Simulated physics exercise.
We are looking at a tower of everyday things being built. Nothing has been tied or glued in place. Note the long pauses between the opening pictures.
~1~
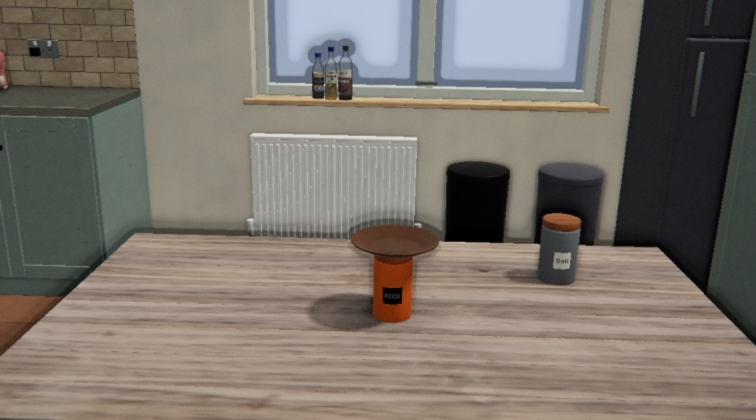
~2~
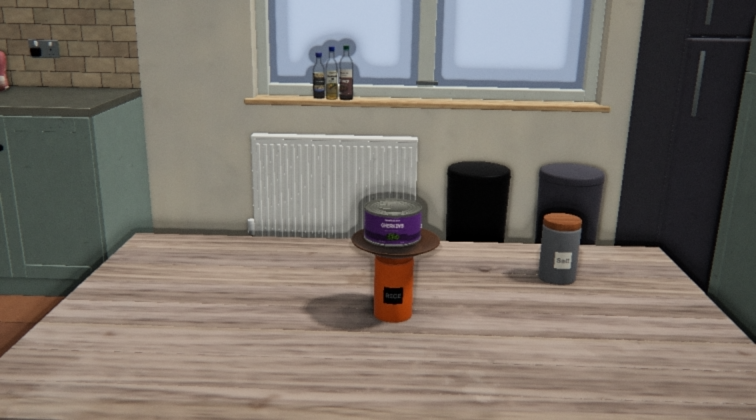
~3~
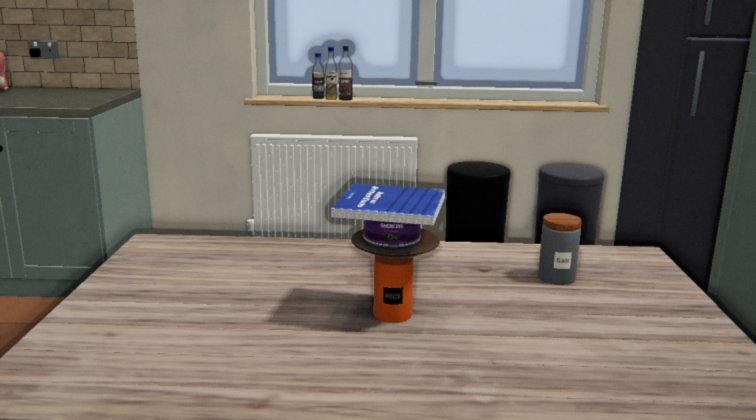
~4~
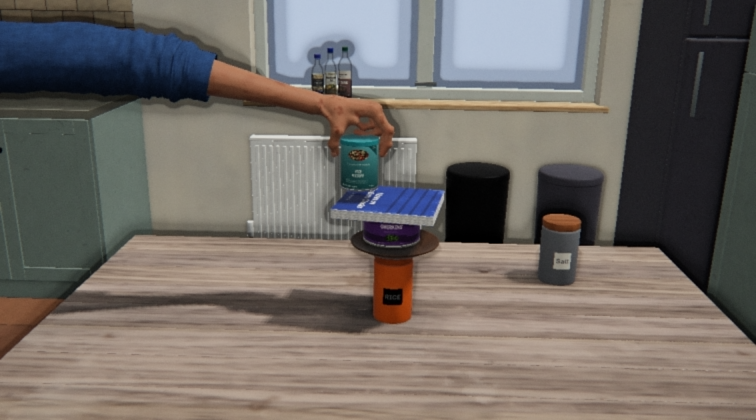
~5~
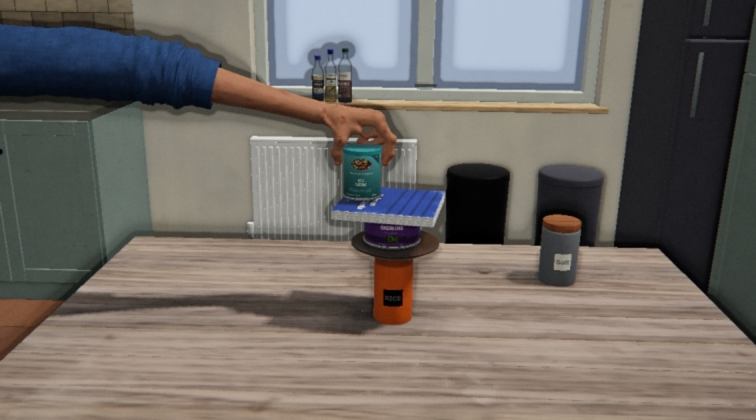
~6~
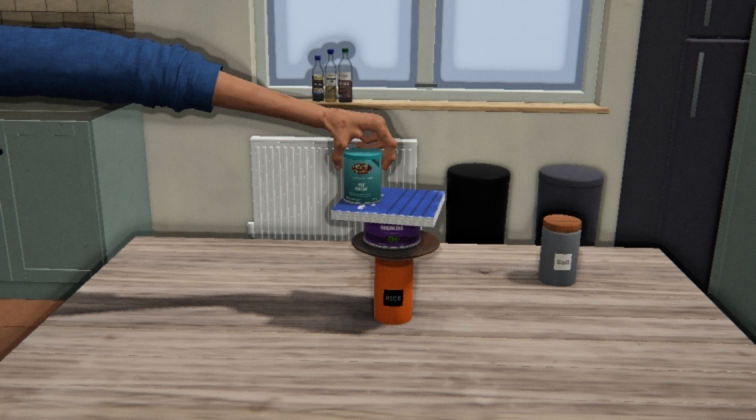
An arm in a blue sleeve reached in from the left and lowered a turquoise pot onto a blue book, which had appeared after a purple tub on a brown plate atop an orange jar.
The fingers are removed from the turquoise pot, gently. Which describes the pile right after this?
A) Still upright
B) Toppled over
A.
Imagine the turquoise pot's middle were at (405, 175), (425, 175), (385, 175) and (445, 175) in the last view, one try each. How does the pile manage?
Attempt one, the pile survives; attempt two, it survives; attempt three, it survives; attempt four, it falls over.
Then, 0.20 s past the last view, nothing moves.
Then, 0.50 s past the last view, turquoise pot resting near (362, 177).
Finally, all 6 still in place. Final places as the last picture's camera would see them, turquoise pot near (362, 177). The pile stays up.
